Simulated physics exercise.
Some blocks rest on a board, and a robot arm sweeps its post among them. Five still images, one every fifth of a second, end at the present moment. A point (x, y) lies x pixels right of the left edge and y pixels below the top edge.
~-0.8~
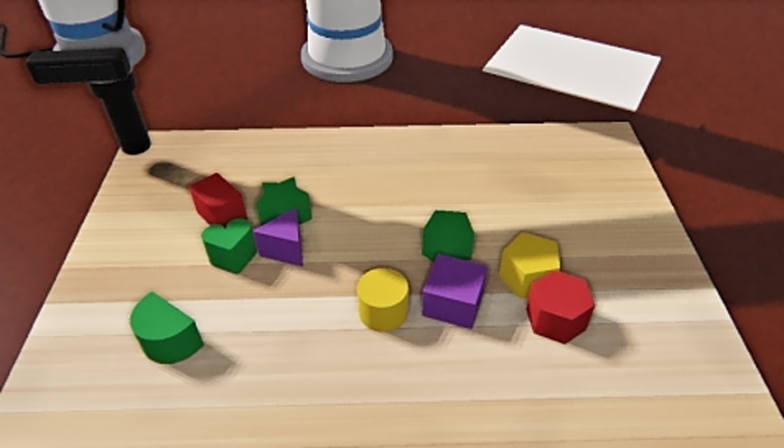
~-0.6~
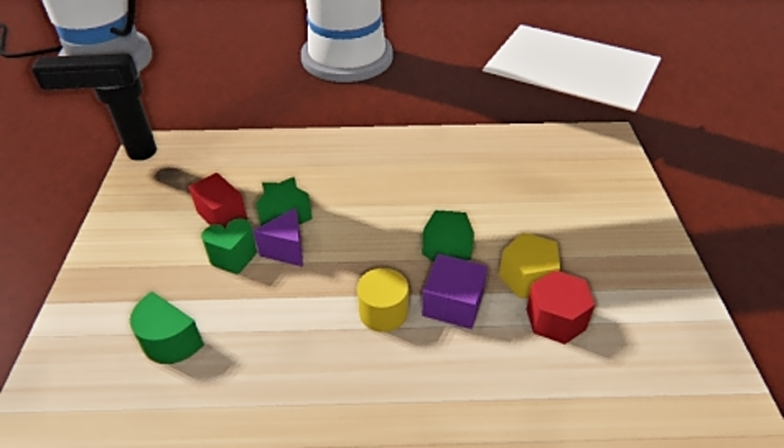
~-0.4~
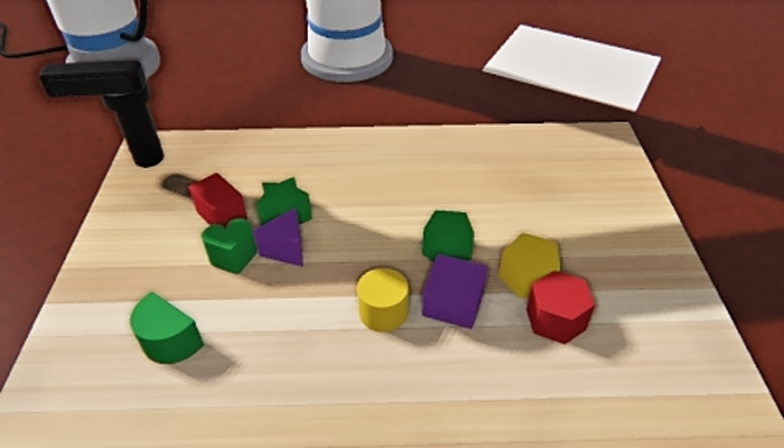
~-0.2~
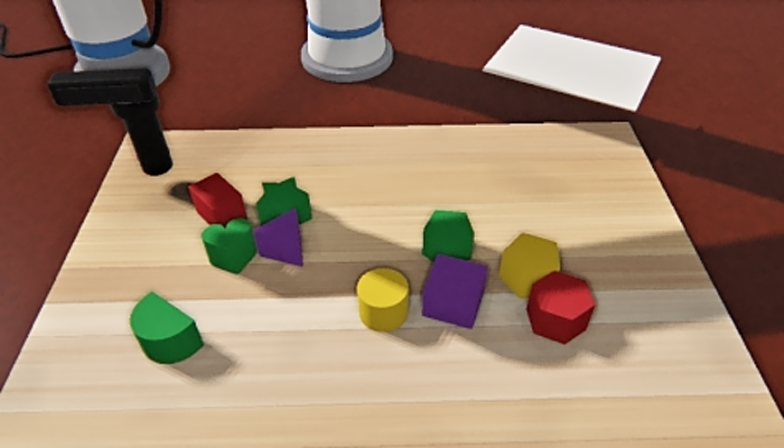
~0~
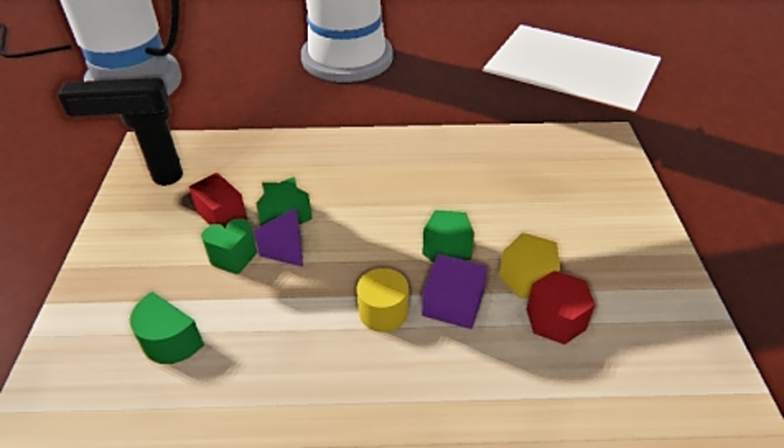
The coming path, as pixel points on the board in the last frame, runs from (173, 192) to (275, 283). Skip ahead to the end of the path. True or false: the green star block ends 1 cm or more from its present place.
Answer: True.
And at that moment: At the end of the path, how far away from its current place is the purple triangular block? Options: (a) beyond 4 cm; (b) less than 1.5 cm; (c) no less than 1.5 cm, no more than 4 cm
c: No less than 1.5 cm, no more than 4 cm.
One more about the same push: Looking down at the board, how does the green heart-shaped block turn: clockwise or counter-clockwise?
It is turned clockwise.
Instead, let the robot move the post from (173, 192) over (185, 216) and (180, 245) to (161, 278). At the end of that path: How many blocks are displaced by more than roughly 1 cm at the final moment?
Only one of them.
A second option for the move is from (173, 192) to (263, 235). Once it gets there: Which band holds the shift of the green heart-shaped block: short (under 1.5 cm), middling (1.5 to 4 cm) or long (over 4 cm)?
Travel: Within 1.5 cm.
On the path given first. One third of the way, post (199, 205); red oblong block (238, 198), turned 25° anticlockwise; green star block (287, 192).
Two thirds of the way, post (234, 235); red oblong block (274, 213), turned 75° anticlockwise; green heart-shaped block (234, 248); green star block (310, 189), turned 40° anticlockwise; purple triangular block (293, 231), turned 15° clockwise.
At the end, post (272, 267); red oblong block (283, 216), turned 90° anticlockwise; green heart-shaped block (249, 281), turned 50° clockwise; green star block (313, 188), turned 50° anticlockwise; purple triangular block (311, 237), turned 30° anticlockwise.
